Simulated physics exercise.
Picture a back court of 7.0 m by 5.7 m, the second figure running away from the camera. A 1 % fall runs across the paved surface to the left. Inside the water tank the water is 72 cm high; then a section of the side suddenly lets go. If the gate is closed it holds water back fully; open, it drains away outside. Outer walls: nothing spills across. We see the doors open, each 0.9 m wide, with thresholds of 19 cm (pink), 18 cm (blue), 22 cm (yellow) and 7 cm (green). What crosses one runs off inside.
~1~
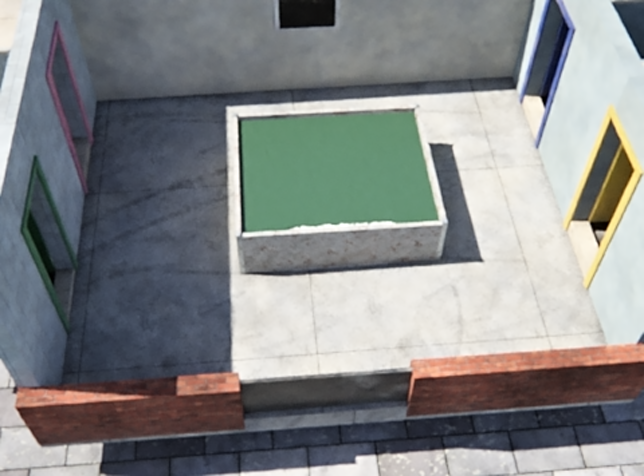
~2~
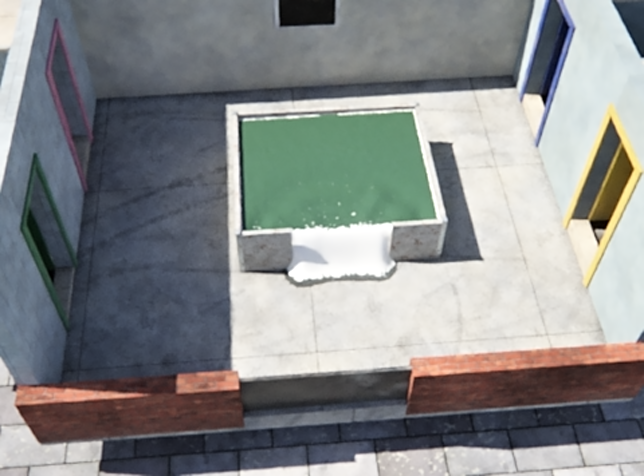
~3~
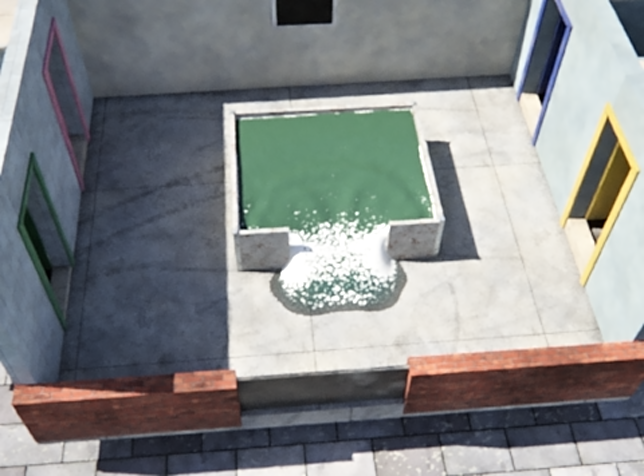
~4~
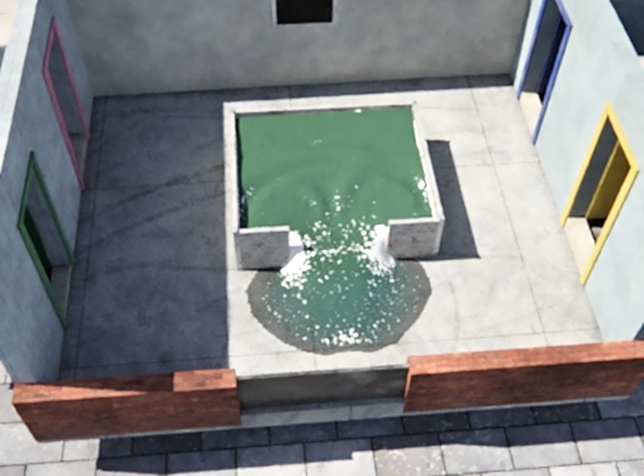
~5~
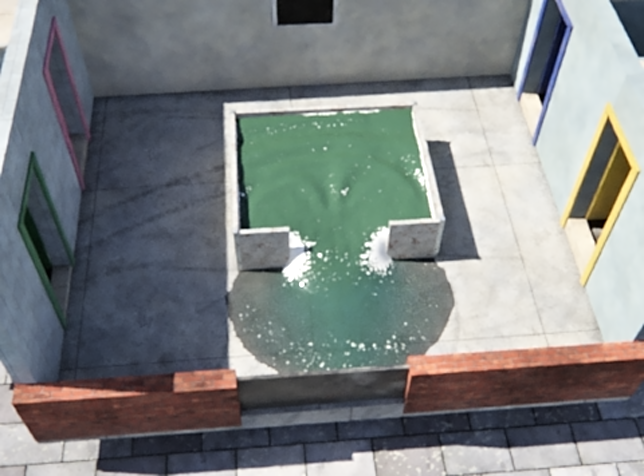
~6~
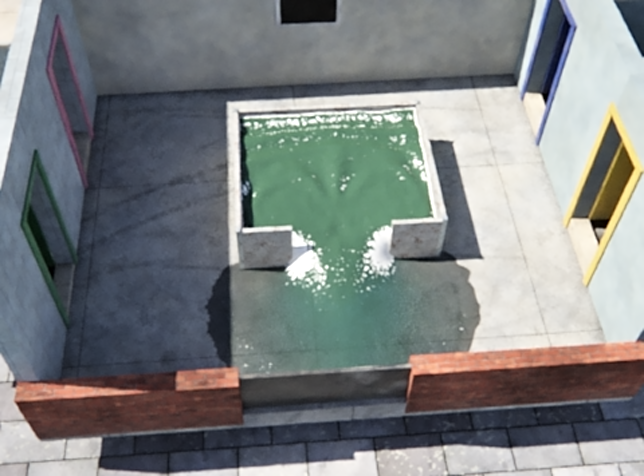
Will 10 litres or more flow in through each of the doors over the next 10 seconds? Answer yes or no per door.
Pink door: No, blue door: No, yellow door: No, green door: Yes.
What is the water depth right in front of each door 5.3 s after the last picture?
You'd see pink at 7 cm, blue at 4 cm, yellow at 12 cm and green at 14 cm.
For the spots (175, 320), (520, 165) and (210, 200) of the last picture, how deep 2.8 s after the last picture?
First spot near 5 cm, second near 4 cm, third near 0 cm.
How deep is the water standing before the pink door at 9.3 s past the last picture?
20.5 cm.
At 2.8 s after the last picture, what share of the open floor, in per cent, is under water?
About 60 per cent.
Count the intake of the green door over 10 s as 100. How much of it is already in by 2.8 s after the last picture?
I'd put it at about 20 per cent by that point.
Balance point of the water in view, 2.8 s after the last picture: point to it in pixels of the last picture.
Its balance point sits around (330, 261).
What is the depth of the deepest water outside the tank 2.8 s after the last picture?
About 33 cm.
Then, 0.7 s after the last picture water covers 20 % of the floor and is deepest (50 cm) near (352, 376); pink door not reached, blue door not reached, yellow door not reached, green door not reached.
Then, 1.5 s after the last picture water covers 30 % of the floor and is deepest (43 cm) near (57, 410); pink door not reached, blue door not reached, yellow door not reached, green door not reached.
Then, 2.8 s after the last picture water covers 60 % of the floor and is deepest (33 cm) near (72, 409); pink door 4 cm at the sill, 0 L in, blue door 3 cm at the sill, 0 L in, yellow door 16 cm at the sill, 0 L in, green door 16 cm at the sill, 28 L in.
Then, 5.3 s after the last picture water covers 95 % of the floor and is deepest (23 cm) near (57, 410); pink door 7 cm at the sill, 0 L in, blue door 4 cm at the sill, 0 L in, yellow door 12 cm at the sill, 0 L in, green door 14 cm at the sill, 96 L in.
Then, 9.3 s after the last picture water covers 100 % of the floor and is deepest (20 cm) near (85, 197); pink door 20 cm at the sill, 0 L in, blue door 13 cm at the sill, 0 L in, yellow door 6 cm at the sill, 0 L in, green door 10 cm at the sill, 140 L in.
